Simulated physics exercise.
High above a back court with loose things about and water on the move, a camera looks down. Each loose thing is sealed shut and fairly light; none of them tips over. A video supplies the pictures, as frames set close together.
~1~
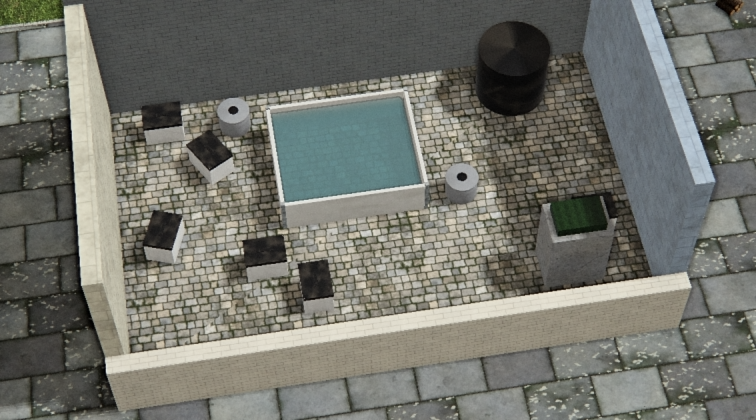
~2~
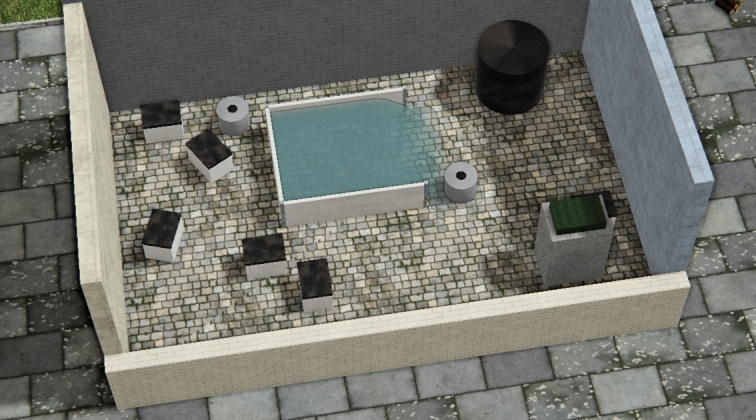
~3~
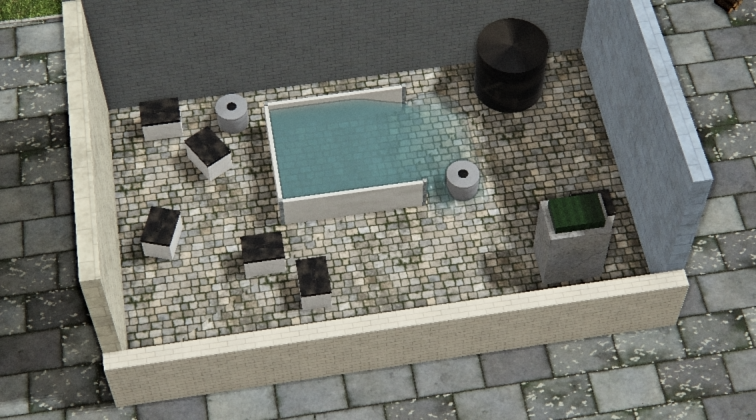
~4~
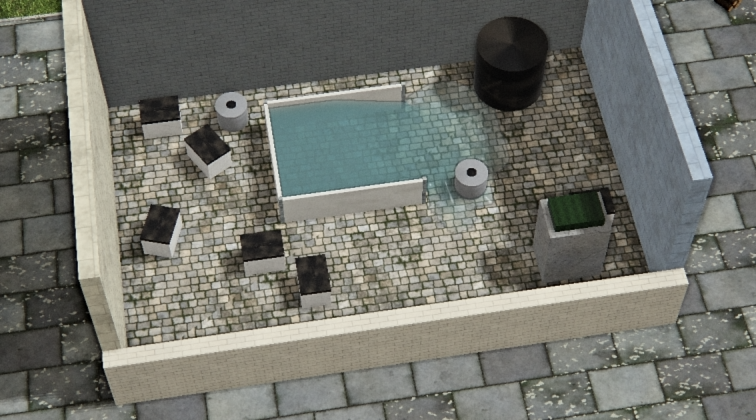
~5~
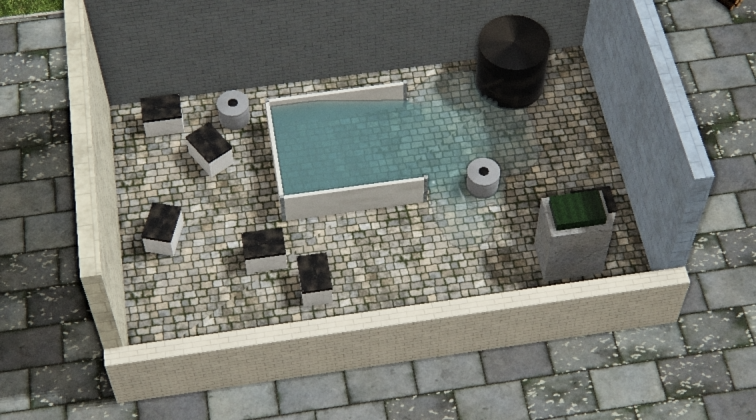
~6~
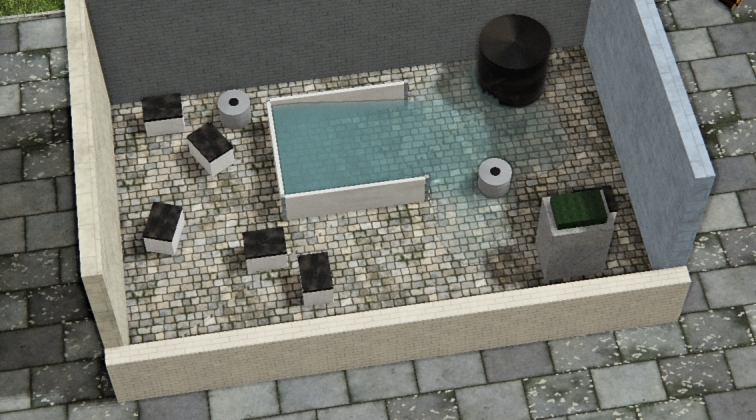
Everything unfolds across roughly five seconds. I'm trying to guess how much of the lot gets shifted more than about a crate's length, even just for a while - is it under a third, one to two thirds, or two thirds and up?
It stays in the bottom third.
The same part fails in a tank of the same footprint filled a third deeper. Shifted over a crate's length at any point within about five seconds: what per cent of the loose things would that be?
40 % or so.
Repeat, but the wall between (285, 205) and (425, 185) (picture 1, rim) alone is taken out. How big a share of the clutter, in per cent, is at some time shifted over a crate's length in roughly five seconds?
I'd guess around 50 percent of them.
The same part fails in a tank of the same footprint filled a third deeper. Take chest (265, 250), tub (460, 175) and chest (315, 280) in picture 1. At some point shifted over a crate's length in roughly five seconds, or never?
Order as given: Not past it; displaced that much; displaced that much.
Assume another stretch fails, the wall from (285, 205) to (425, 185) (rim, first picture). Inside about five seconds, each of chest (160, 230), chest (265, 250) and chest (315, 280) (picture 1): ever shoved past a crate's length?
One after another: Goes the distance, then goes the distance, then goes the distance.
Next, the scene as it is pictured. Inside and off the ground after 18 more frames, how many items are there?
The figure is 2.
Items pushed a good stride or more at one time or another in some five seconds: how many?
Count: 2.
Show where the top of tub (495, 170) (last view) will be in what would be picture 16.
That would put it around (574, 188).
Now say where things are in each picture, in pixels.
In the first frame, a tub at (462, 177) rests on the ground; a chest at (594, 206), on the bottom; 0 of 8 have shifted.
In the second frame, a tub at (461, 176) rests on the ground; a chest at (594, 205) rests on the ground; 0 of 8 have shifted.
In the third frame, a tub at (463, 174) rests on the ground, close to its start; a chest at (592, 203) rests on the ground; 0 of 8 have shifted.
In the fourth frame, a tub at (472, 172) rests on the ground, close to its start; a chest at (592, 202) rests on the ground; 1 of 8 have shifted.
In the fifth frame, a tub at (484, 171), on the bottom, a stride from its start; a chest at (594, 200) rests on the ground; 1 of 8 have shifted.
In the sixth frame, a tub at (495, 171) rests on the ground, a stride from its start; a chest at (595, 200) rests on the ground; 1 of 8 have shifted.
A moment on, 1 of 8 are well off their spots; 0 afloat.
Next, 1 of 8 are well off their spots; 1 afloat.
Later, 2 of 8 are well off their spots; 2 afloat.
In the end, 2 of 8 are well off their spots, and 2 have been at some point; 2 afloat.
